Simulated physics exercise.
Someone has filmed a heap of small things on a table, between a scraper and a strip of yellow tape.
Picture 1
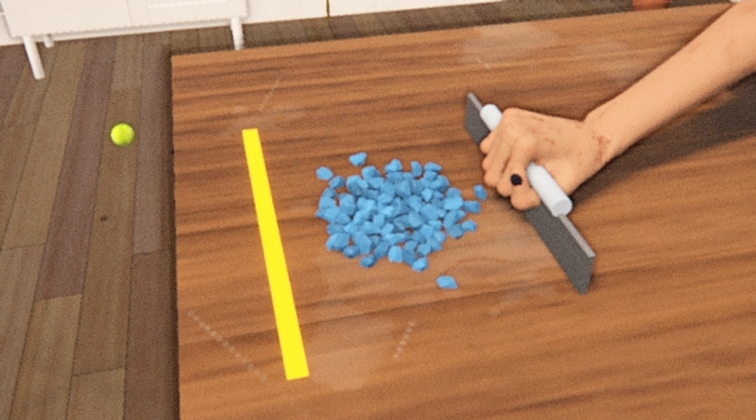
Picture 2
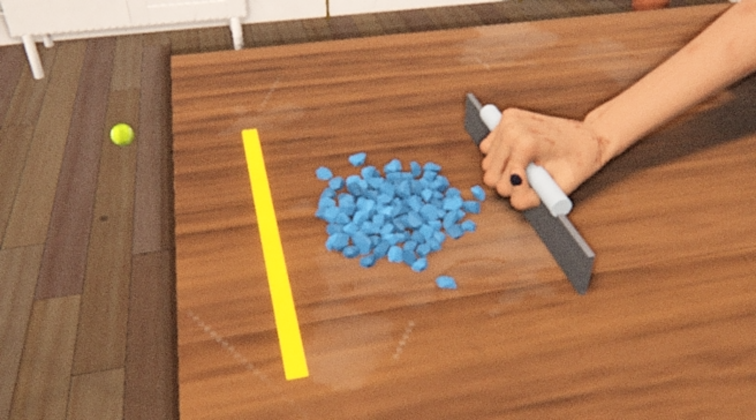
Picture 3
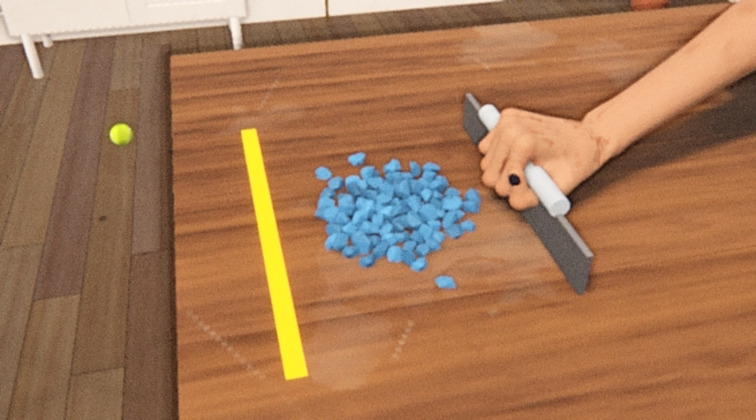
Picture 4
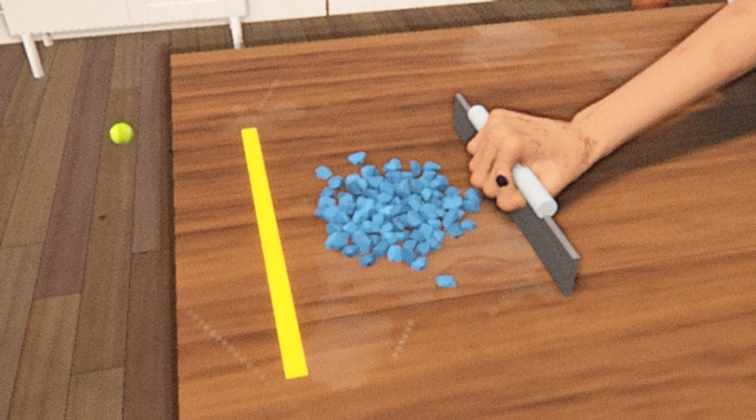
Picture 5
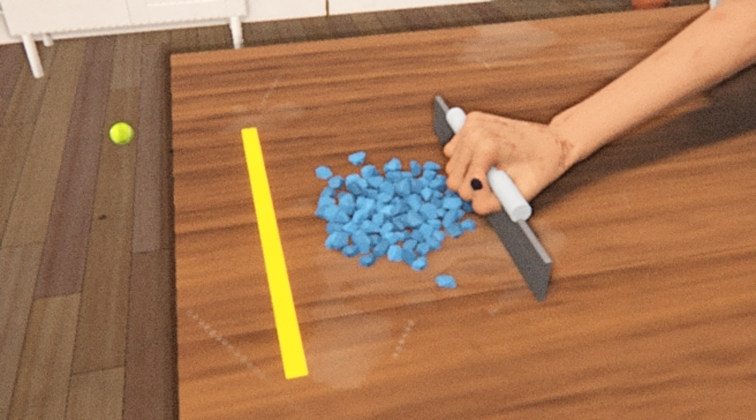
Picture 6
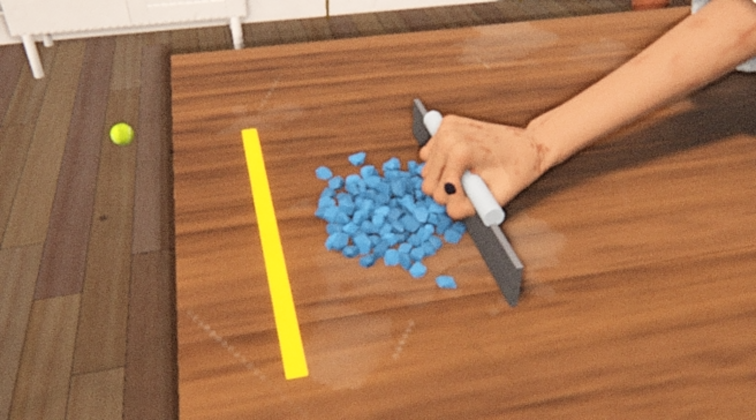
In the video, a hand holds a gray scraper at rest on a wooden table, to the right of a heap of small blue stones and a yellow tape strip, then slides it left, pushing some of the nearest stones.
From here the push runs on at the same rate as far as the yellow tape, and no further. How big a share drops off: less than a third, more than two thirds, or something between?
The floor gets under a third.
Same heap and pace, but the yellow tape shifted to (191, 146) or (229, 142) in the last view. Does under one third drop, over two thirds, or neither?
The first try: More than two thirds. The second: In the middle band.
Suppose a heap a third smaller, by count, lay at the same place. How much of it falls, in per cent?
Roughly 20 in a hundred.
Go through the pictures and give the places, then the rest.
Scraper near (577, 259), at rest; yellow tape near (251, 139), about a palm's width from the edge; edge at (176, 248); the heap near (395, 207), aquarium stones, in the first frame.
Scraper near (576, 259), at rest, in the second frame.
Scraper near (575, 259), at rest; the heap near (394, 207), in the third frame.
Scraper near (562, 260), in the fourth frame.
Scraper near (535, 265); the heap near (395, 206), only a few pushed along, in the fifth frame.
Scraper near (507, 270); yellow tape near (251, 139); edge at (175, 247); the heap near (392, 208), near a quarter pushed along, in the sixth frame.
Shortly afterwards, scraper still moving, near (356, 183); heap all on the table, its front near (254, 214).
Next, scraper stopped at the yellow tape; heap a little over the edge.
Some moments later, scraper stopped at the yellow tape; heap near a quarter over the edge.
In the end, scraper stopped at the yellow tape; heap near a quarter over the edge.
